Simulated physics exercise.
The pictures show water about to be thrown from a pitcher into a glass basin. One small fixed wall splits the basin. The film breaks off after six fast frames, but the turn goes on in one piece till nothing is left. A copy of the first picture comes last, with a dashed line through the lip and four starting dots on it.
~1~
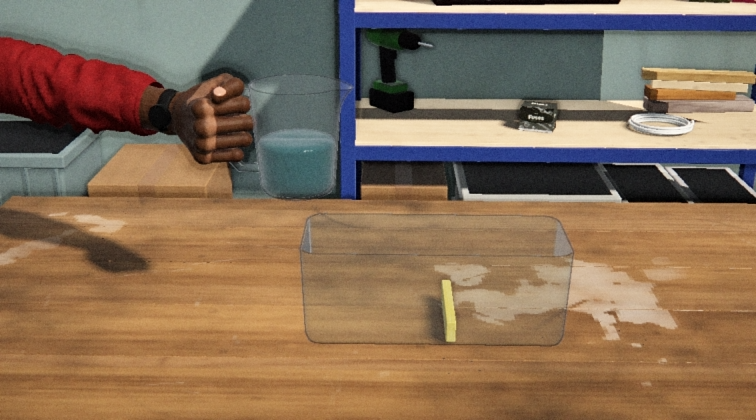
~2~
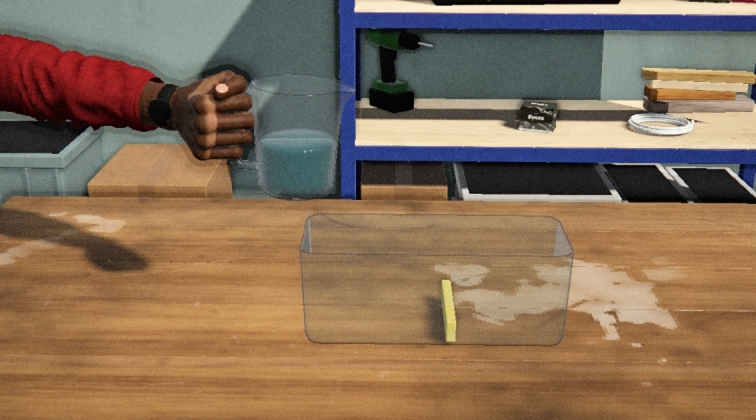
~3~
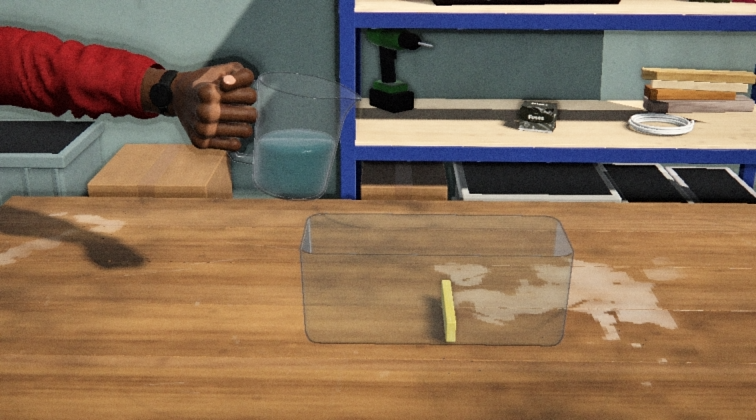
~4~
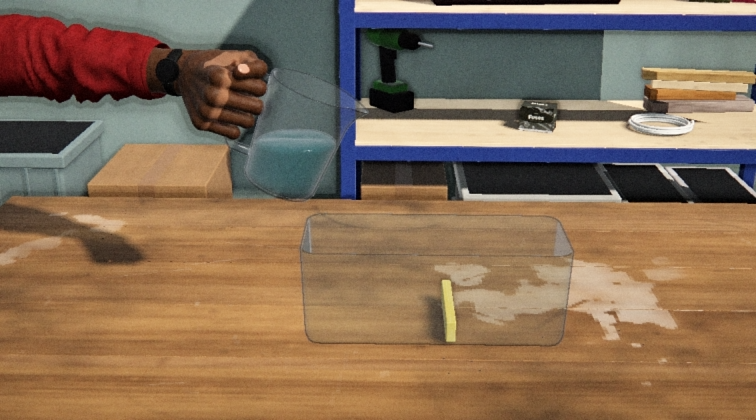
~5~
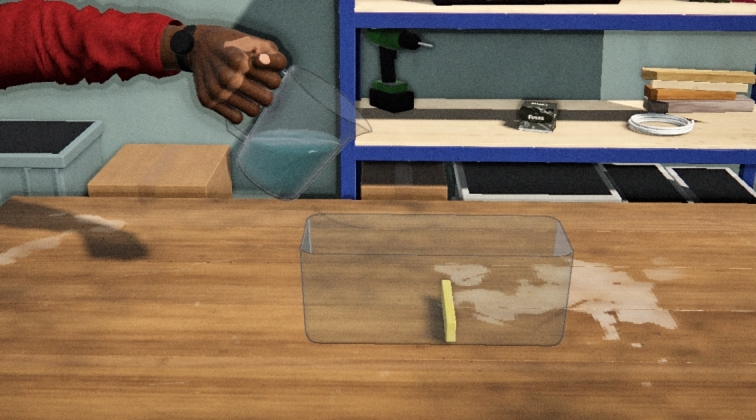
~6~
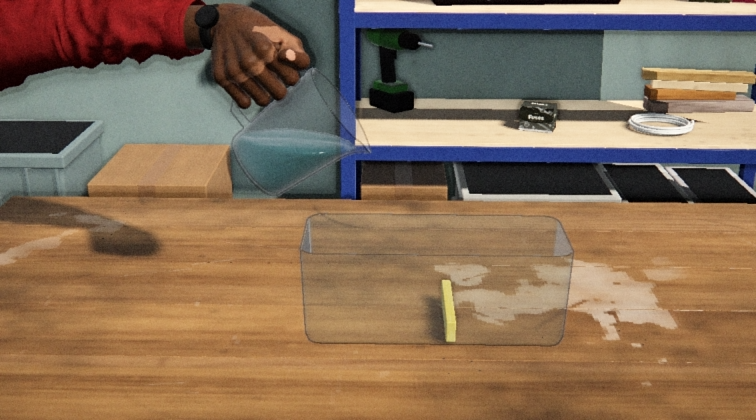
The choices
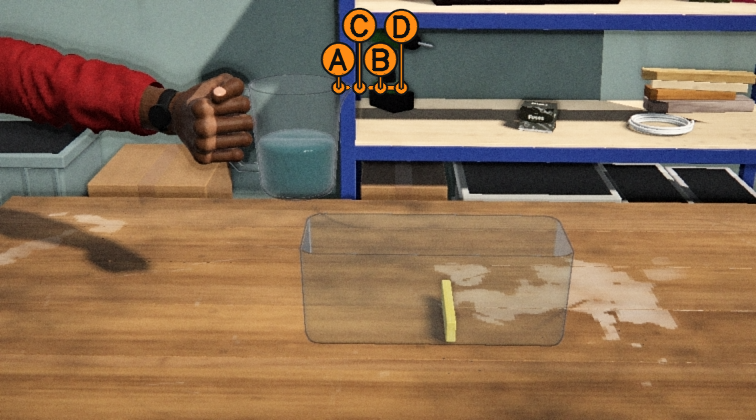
At the start, a hand in a red sleeve holds a clear pitcher of blue liquid upright, left of and above a glass basin with a yellow strip inside on a wooden table. The hand then tilts the pitcher steadily to the right until it leans steeply, the liquid sloping inside, while the basin stays still.
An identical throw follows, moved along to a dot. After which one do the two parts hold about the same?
The best spot is D.
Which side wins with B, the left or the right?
The left side.
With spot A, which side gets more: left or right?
The left side.
On the marked copy, A at (338, 87); B at (380, 87); C at (359, 87); D at (401, 88).
For spot A, about 85 % ends left of the wall and 15 % right of it.
For spot B, about 89 % ends left of the wall and 10 % right of it.
For spot C, about 86 % ends left of the wall and 13 % right of it.
For spot D, about 49 % ends left of the wall and 51 % right of it.
